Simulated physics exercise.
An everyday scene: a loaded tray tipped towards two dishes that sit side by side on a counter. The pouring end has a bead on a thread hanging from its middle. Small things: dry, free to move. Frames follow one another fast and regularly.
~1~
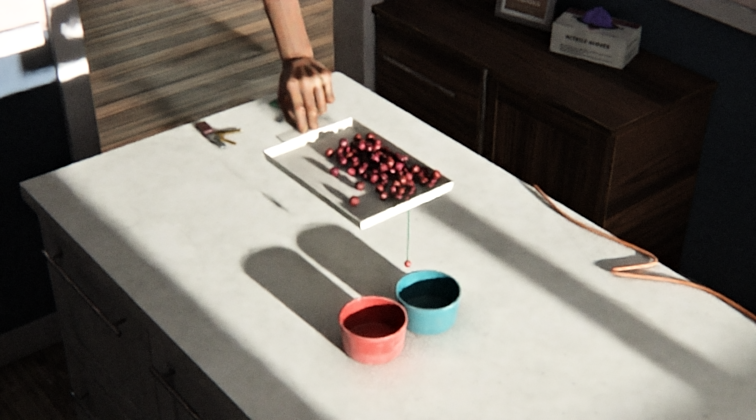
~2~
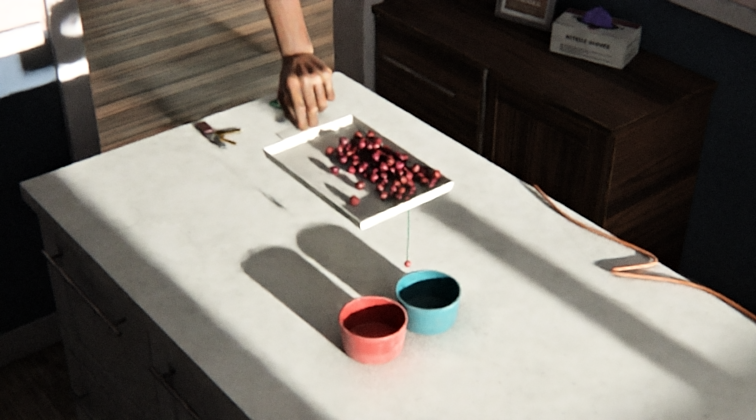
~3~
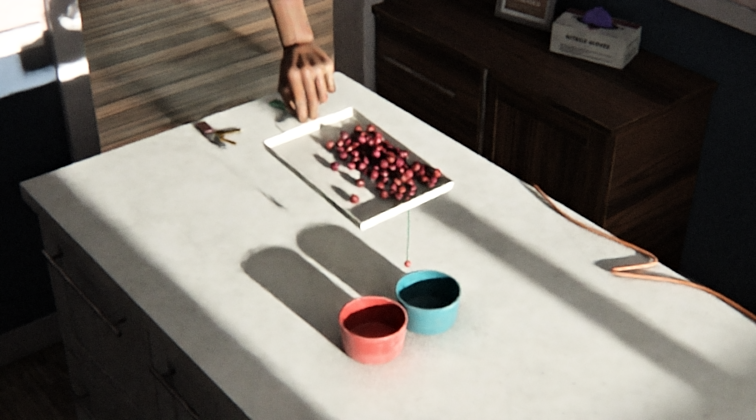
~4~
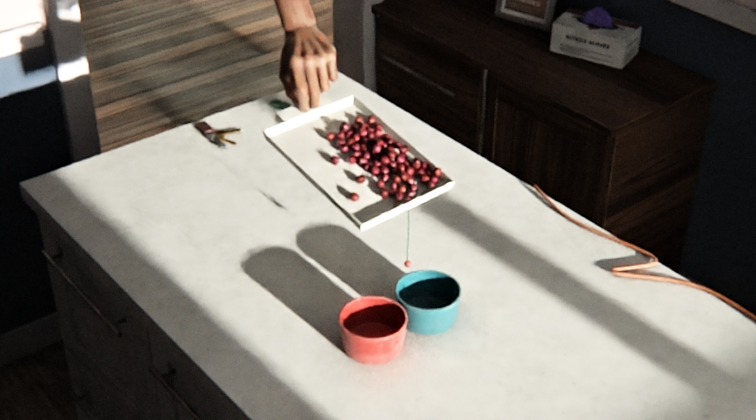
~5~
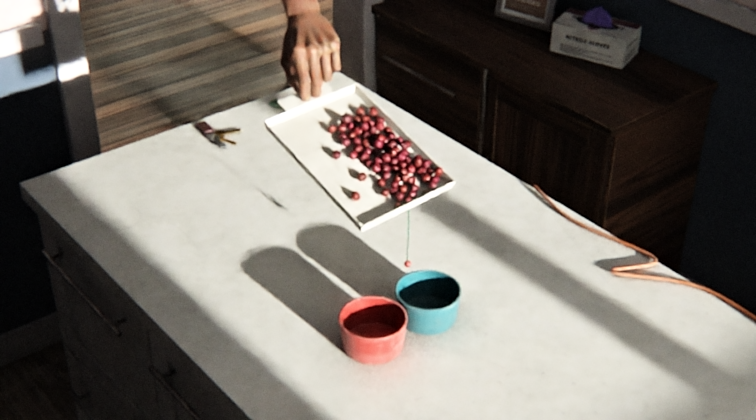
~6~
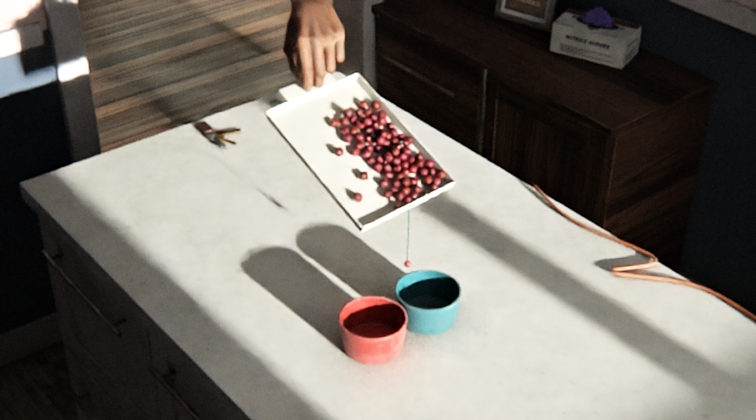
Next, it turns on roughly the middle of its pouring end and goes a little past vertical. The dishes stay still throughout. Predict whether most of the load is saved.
Most of it is saved.
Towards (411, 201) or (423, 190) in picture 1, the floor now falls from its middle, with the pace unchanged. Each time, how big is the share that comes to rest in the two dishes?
In order: About 40, then 20 percent.
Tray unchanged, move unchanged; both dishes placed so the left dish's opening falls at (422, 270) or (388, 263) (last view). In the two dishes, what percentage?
In the first position around 10 percent, in the second around 0 percent.
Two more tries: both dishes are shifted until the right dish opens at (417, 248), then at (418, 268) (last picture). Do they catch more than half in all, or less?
Result, first place: Not as much as half; second place: Not as much as half.
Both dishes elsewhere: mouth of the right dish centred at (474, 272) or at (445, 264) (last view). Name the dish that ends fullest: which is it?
Trial one goes to the one to the left, trial two to the one to the left.
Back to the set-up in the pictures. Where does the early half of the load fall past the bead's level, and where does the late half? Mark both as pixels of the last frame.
Earlier half at (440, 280), later half at (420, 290).
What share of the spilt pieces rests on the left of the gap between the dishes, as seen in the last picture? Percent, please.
I'd put it at around 10 per cent.
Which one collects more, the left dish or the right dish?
Observation: The one at right.
Soon, tray tipped steeply; nearly all on the tray; a stray few in the right dish; a stray few outside both; a small part in the air.
A while on, tray tipped past a quarter turn; most on the tray; a stray few in the left dish; a stray few in the right dish; a small part outside both; a stray few in the air.
Towards the end, tray tipped past a quarter turn; about a quarter in the left dish; about two thirds in the right dish; about a quarter outside both.
Finally, tray tipped past a quarter turn; about a quarter in the left dish; about two thirds in the right dish; about a quarter outside both.
